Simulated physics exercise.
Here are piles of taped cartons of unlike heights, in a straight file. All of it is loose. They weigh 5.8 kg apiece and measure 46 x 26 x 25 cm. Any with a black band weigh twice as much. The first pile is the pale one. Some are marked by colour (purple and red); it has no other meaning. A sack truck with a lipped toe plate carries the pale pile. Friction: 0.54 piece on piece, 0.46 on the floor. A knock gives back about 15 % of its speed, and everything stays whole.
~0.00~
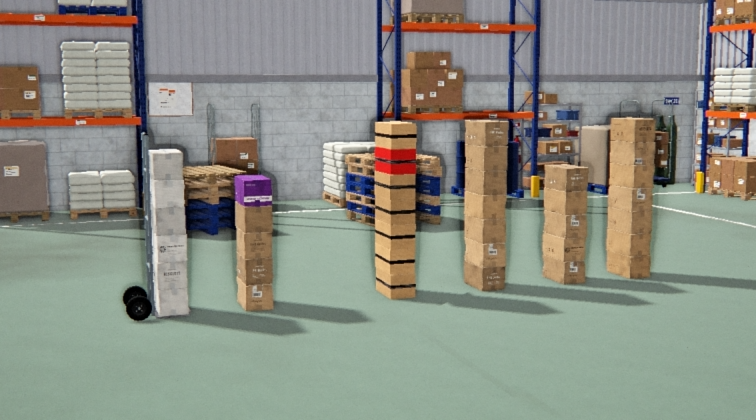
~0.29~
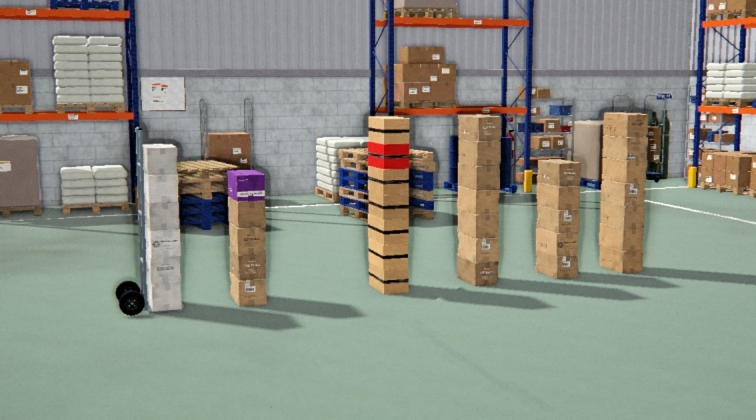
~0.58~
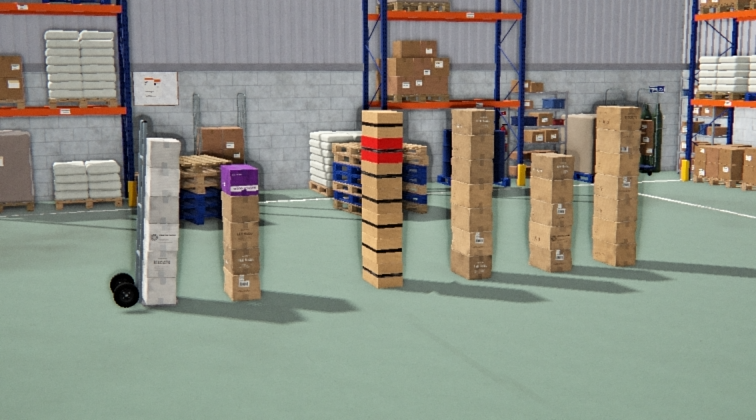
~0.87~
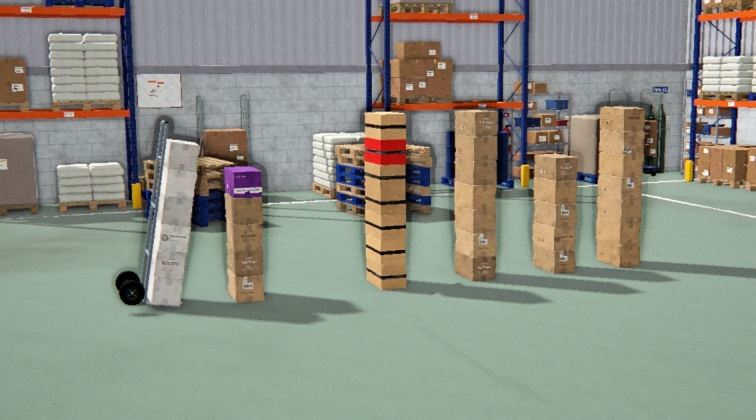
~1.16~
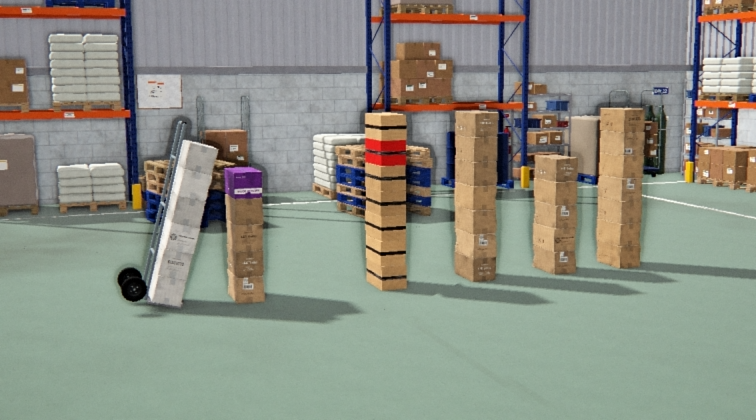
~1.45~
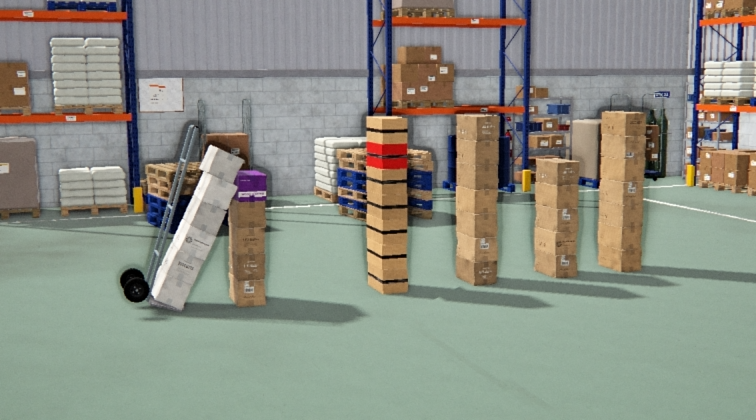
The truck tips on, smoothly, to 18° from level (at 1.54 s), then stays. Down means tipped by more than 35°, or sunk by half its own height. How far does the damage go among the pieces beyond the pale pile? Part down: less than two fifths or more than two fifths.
Less than two fifths of them.
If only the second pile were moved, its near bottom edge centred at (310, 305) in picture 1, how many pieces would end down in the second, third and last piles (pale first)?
In that case second 4, third 7, last 6.
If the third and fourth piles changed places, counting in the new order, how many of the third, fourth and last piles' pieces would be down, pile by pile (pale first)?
In that case third 0, fourth 0, last 0.
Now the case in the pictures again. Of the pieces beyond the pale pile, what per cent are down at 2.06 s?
By then 15 per cent.
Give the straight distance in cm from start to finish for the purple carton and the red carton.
Purple 150, red 0.
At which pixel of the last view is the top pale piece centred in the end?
Near (363, 252).
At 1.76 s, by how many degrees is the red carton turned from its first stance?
About 0°.
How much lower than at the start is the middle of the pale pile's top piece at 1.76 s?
About 10 cm.
By 1.76 s, 5 of the pale pile down; none of the 31 other cartons down, 4 disturbed; purple carton tilted 14°.
By 2.06 s, 6 of the pale pile down; 4 of the 31 other cartons down; purple carton tilted 42°, 20 cm lower.
By 2.36 s, 6 of the pale pile down; 4 of the 31 other cartons down; purple carton on its side.
When it is over (3.8 s), 6 of the pale pile down; 4 of the 31 other cartons down; purple carton on its side; red carton moved 21 mm. That is 13 per cent. In pixels of the last frame, middles, purple carton near (364, 277), red carton near (389, 155).
